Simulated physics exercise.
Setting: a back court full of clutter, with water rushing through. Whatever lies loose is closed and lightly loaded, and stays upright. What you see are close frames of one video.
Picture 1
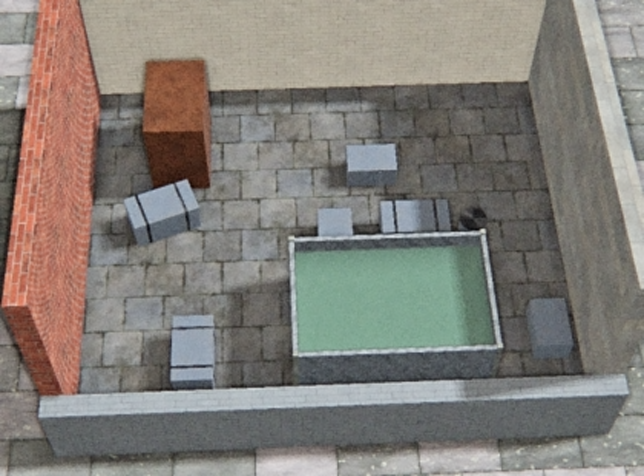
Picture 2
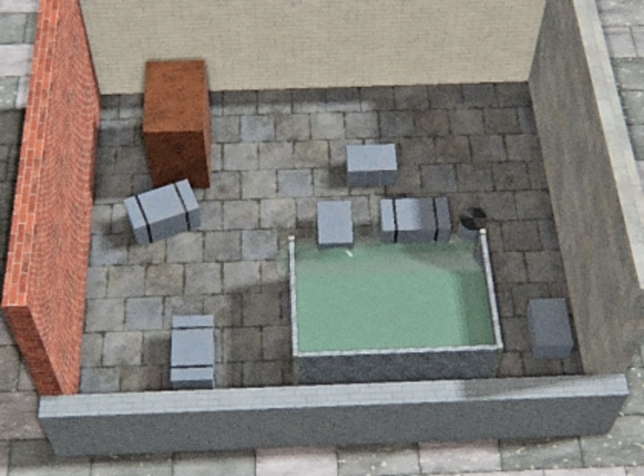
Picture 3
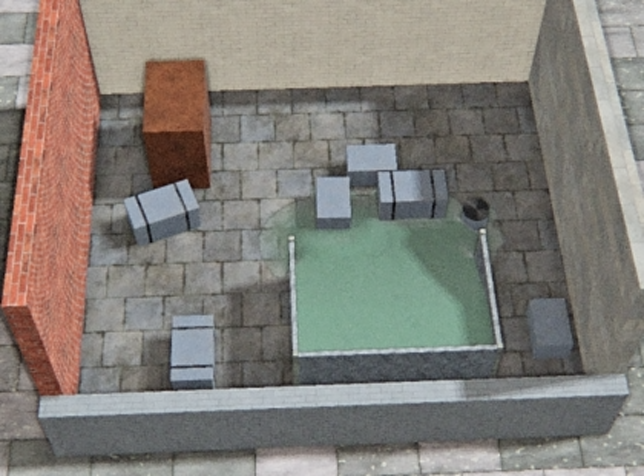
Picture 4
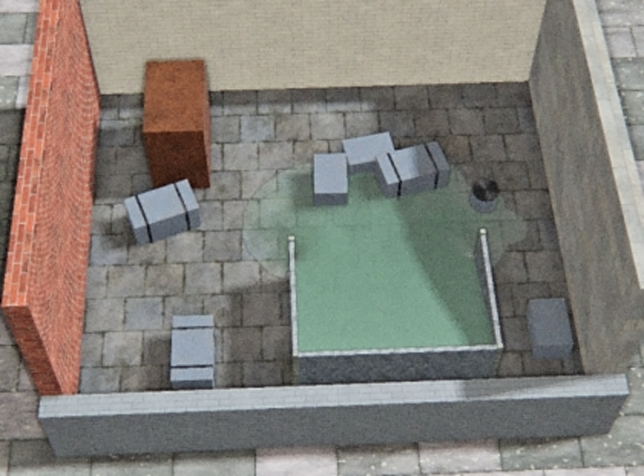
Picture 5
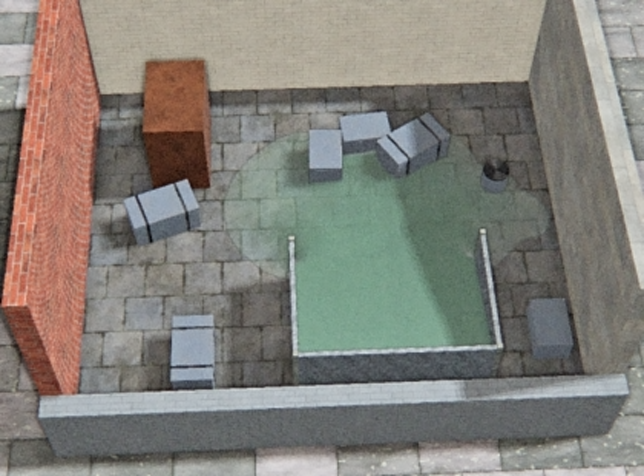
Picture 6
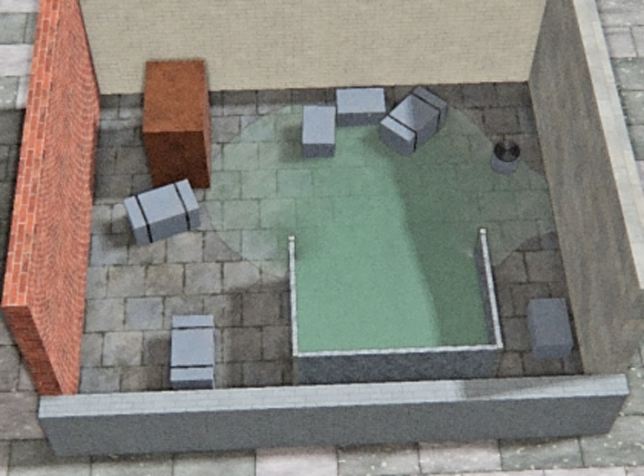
In a walled back court scattered with grey blocks, a low tank of green water loses its far side and the water pours out across the paving. It pushes the nearest blocks and a small dark round object toward the back wall, while the tall rust-brown box stays put.
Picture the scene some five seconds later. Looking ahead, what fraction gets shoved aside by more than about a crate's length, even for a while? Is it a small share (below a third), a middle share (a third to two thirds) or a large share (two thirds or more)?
A large share, two thirds or more.
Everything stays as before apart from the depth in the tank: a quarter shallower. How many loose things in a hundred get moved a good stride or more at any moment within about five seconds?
I'd say close to 90 per cent of the things.
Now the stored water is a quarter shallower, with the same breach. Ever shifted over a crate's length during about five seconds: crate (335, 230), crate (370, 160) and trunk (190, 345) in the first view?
Taking them as listed, the first did it, the second did it and the third came up short.
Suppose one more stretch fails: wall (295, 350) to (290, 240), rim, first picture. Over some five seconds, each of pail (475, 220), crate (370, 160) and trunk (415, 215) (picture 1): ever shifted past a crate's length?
In the order asked: Never gets that far, then goes the distance, then never gets that far.
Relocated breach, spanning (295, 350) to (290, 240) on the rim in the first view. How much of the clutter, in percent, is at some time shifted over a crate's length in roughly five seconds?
About 60 per cent.
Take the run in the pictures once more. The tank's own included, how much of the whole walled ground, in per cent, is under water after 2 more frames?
By my count it's near 55 in a hundred.
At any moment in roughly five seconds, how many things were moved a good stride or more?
The answer is 6.
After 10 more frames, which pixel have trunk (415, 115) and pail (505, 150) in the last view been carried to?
The first top is near (484, 78) and the second near (515, 85).
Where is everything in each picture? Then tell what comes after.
In the first frame, a crate at (335, 229) rests on the ground; a trunk at (415, 216), on the bottom; 0 of 7 have shifted.
In the second frame, a crate at (335, 222), on the bottom, close to its start; a trunk at (415, 214) rests on the ground; 1 of 7 have shifted.
In the third frame, a crate at (333, 197) rests on the ground, a stride from its start; a trunk at (413, 186) rests on the ground, a stride from its start; 3 of 7 have shifted.
In the fourth frame, a crate at (330, 173), on the bottom, a stride from its start; a trunk at (413, 162) rests on the ground, a stride from its start; 4 of 7 have shifted.
In the fifth frame, a crate at (326, 149), on the bottom, a stride from its start; a trunk at (413, 138) rests on the ground, a stride from its start; 4 of 7 have shifted.
In the sixth frame, a crate at (319, 125), on the bottom, far from its start; a trunk at (414, 113) rests on the ground, far from its start; 4 of 7 have shifted.
A moment on, 4 of 7 are well off their spots; 3 afloat.
Next, 4 of 7 are well off their spots; 4 afloat.
Later, 5 of 7 are well off their spots; 5 afloat.
In the end, 6 of 7 are well off their spots, and 6 have been at some point; 7 afloat.
